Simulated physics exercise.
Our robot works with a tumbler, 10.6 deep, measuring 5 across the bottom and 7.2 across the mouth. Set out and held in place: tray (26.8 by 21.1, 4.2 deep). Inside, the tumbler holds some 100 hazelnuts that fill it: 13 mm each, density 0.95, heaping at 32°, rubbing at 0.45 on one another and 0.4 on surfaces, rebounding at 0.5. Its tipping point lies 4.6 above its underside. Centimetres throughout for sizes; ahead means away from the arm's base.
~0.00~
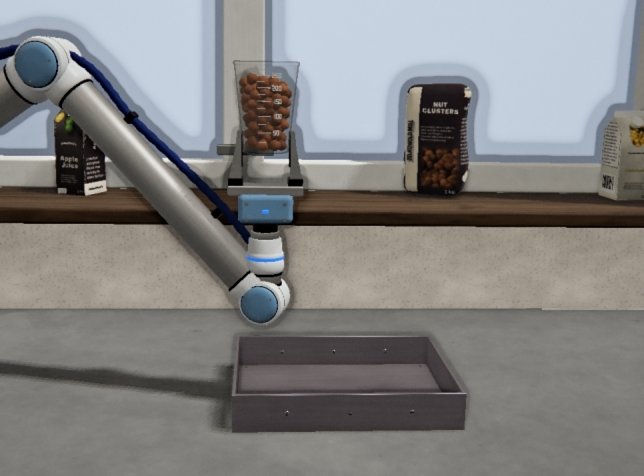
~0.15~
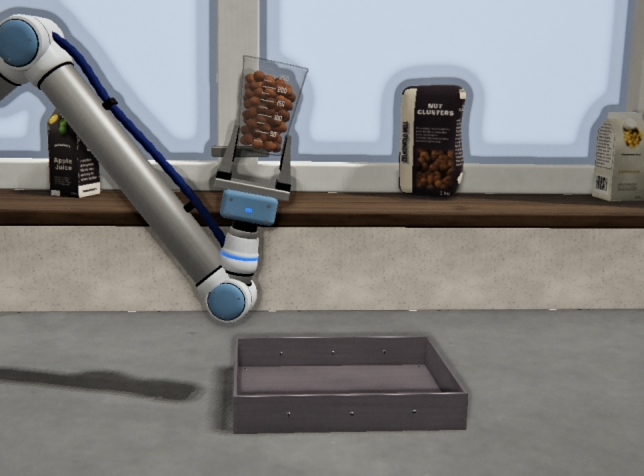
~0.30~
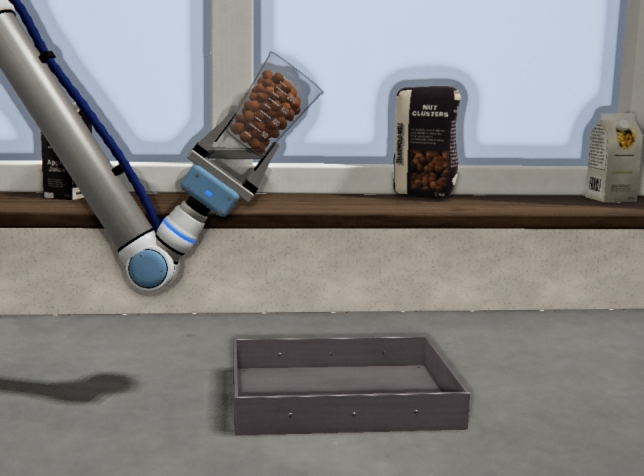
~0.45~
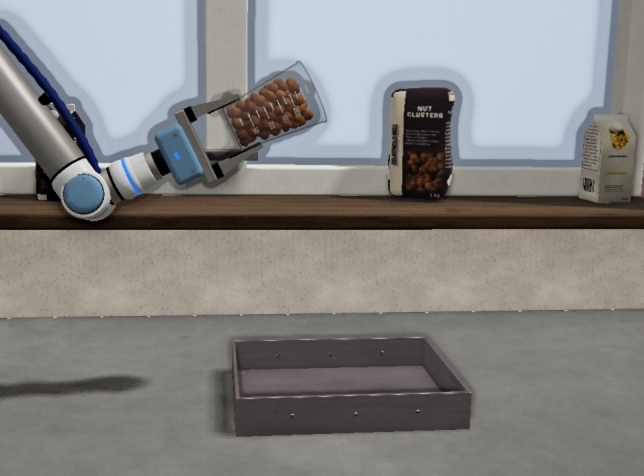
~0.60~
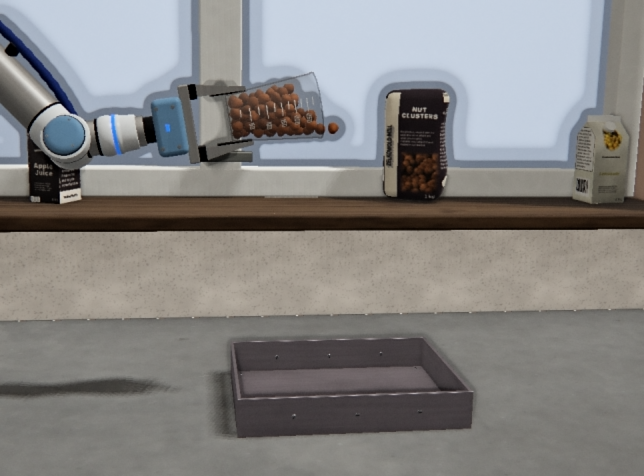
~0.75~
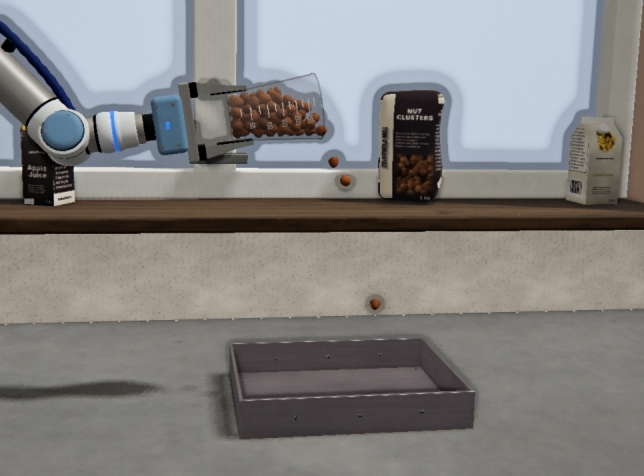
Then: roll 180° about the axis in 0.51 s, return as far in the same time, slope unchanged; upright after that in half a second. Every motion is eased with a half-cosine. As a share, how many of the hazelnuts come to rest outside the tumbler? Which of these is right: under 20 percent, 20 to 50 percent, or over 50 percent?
The right one is 20 to 50 percent.
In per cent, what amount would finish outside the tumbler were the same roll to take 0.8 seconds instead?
With that change you'd see near 40 per cent.
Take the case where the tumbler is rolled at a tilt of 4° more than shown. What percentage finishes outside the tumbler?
Roughly 50 per cent.
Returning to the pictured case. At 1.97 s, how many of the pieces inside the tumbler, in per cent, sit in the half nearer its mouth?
Around 40 per cent.
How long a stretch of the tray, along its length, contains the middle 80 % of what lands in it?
Length of tray covered: Approx. 16 cm.
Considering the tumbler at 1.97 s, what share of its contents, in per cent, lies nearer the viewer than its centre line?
Something like 60 per cent, give or take.
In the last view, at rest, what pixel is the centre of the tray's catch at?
Around (395, 392).
After 1.36 s, tipped 82°, highest piece 38 above the table; 83 in the tumbler, 12 in the tray, 7 in flight or on a rim.
After 1.97 s, tipped 55°, highest piece 38 above the table; 67 in the tumbler, 33 in the tray, 2 in flight or on a rim.
After 2.47 s, upright, highest piece 40 above the table; 67 in the tumbler, 35 in the tray.
After 3.17 s, upright, highest piece 40 above the table; 67 in the tumbler, 35 in the tray.
In the end, 67 in the tumbler, 35 in the tray. That is 34 % outside the tumbler.
